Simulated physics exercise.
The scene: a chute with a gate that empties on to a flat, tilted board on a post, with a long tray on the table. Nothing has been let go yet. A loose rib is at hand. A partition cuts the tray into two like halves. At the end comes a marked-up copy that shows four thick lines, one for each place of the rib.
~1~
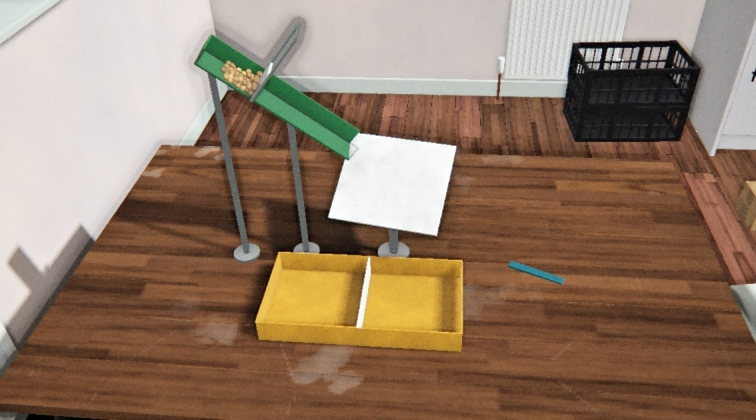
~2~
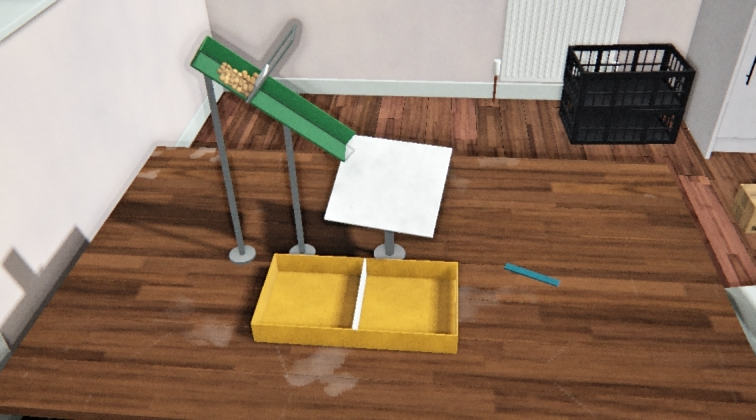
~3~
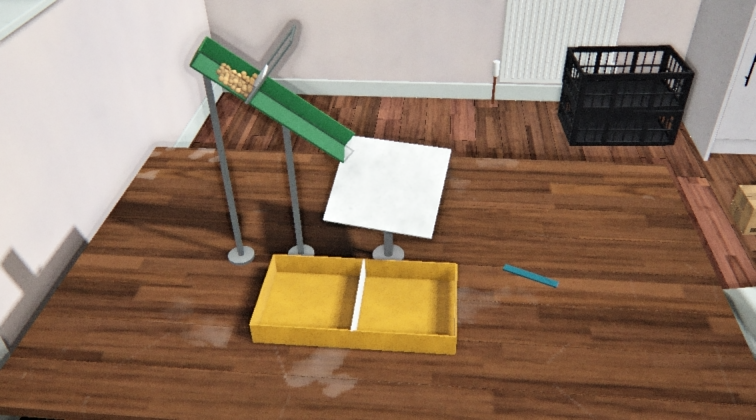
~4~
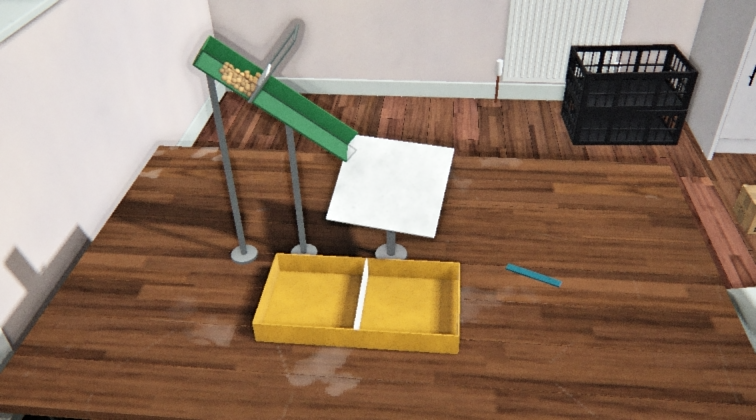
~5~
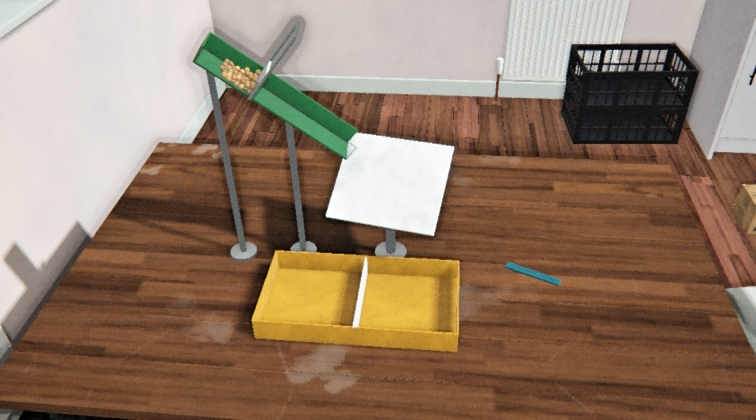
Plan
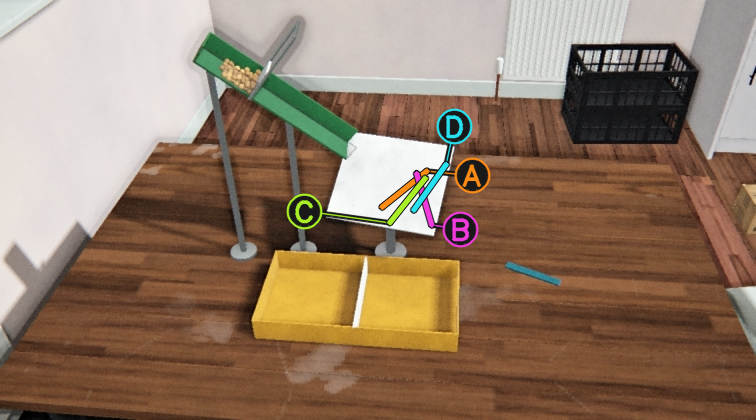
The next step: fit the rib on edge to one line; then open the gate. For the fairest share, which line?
C is best.
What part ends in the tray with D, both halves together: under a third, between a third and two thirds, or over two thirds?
Between a third and two thirds.
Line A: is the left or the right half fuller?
More lands on the left.
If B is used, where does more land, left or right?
Right.
On the marked copy, line A from (427, 171) to (382, 207); line B from (416, 173) to (431, 225); line C from (425, 178) to (389, 222); line D from (446, 164) to (413, 210).
With A, of what is caught, the larger part in the left half, about a tenth in the right.
With B, of what is caught, about a tenth in the left half, almost all in the right.
With C, of what is caught, roughly two thirds in the left half, roughly a third in the right.
With D, of what is caught, about a tenth in the left half, the larger part in the right.
